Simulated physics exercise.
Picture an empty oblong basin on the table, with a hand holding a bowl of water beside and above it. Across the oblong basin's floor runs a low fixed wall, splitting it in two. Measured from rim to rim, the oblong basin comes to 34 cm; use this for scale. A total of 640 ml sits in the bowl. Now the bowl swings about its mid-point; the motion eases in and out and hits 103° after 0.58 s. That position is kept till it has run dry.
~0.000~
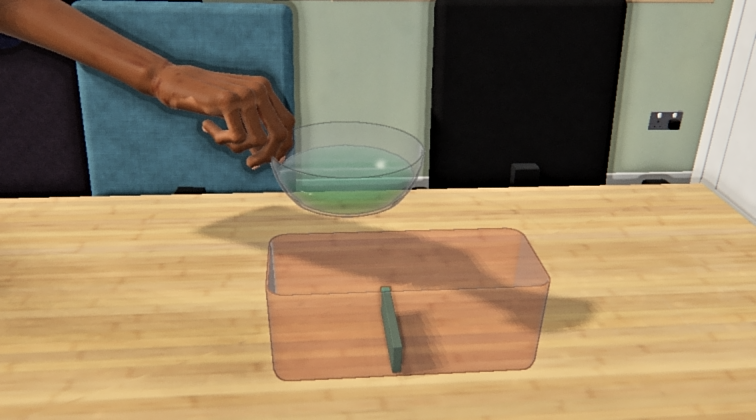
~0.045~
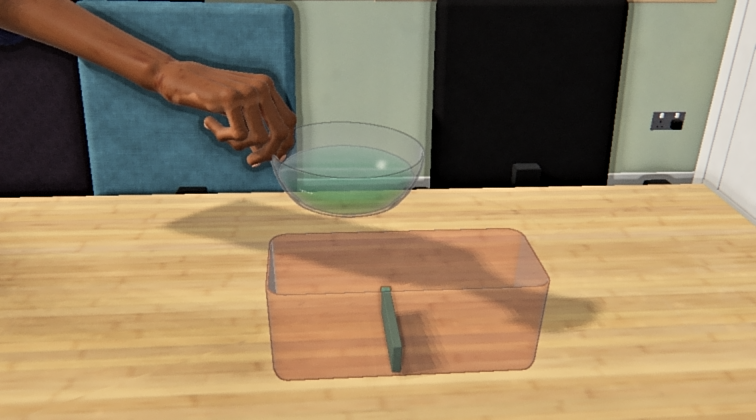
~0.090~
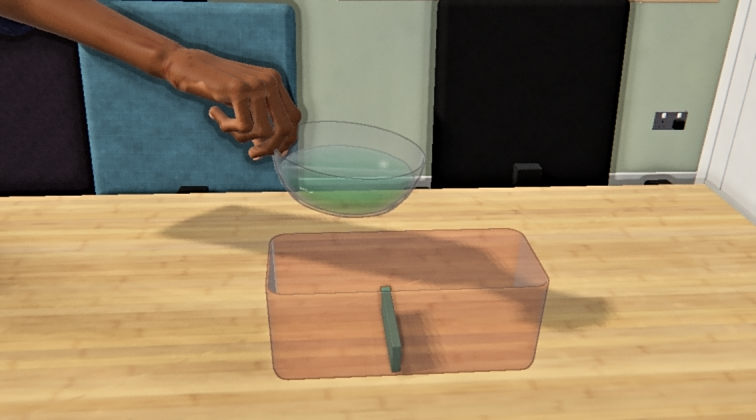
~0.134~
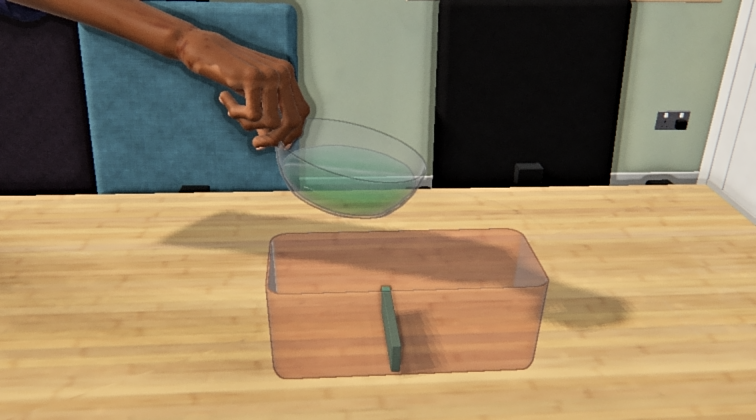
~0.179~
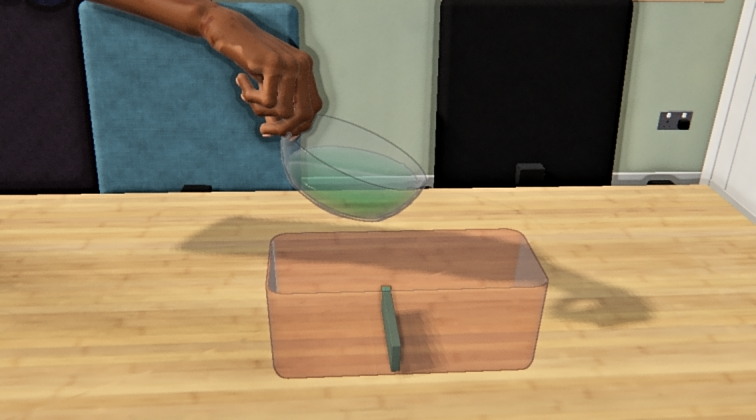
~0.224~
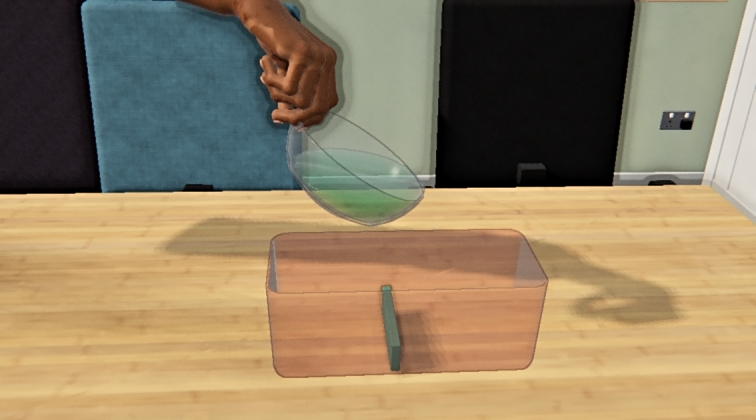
On a wooden table, a hand holds a clear bowl of green-tinted water above a transparent reddish basin with a green divider, then rises and moves right as it tilts the bowl steadily, lowering its right rim.
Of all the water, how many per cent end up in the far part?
Roughly 79 per cent.
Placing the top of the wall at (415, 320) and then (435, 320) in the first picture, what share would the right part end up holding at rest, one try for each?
60 then 45 %.
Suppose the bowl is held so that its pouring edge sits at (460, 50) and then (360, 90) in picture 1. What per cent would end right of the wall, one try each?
Some 75 and 60 per cent, in that order.
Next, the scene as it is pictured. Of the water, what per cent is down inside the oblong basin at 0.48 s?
Near 68 in a hundred.
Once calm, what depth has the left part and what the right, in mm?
Left part about 6 mm deep, right part about 20 mm deep.
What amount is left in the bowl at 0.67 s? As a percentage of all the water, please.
About 0 per cent.
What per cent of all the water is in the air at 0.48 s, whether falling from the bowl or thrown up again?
I'd put it at about 26 percent.
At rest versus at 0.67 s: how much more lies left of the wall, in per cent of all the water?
That works out to roughly 6 per cent of the whole.
Then, 0.48 s in, the tilt is 96° and 7 per cent is still to pour, 0 is left of the wall and 67 right of it.
Then, 0.67 s in, the tilt is 103° and 0 per cent is still to pour, 13 is left of the wall and 80 right of it.
Then, 0.87 s in, the tilt is 103° and 1 per cent is still to pour, 18 is left of the wall and 79 right of it.
Then, 1.08 s in, the tilt is 103° and 0 per cent is still to pour, 19 is left of the wall and 79 right of it.
Finally, 19 per cent lies left of the wall, 79 right of it and 2 outside.
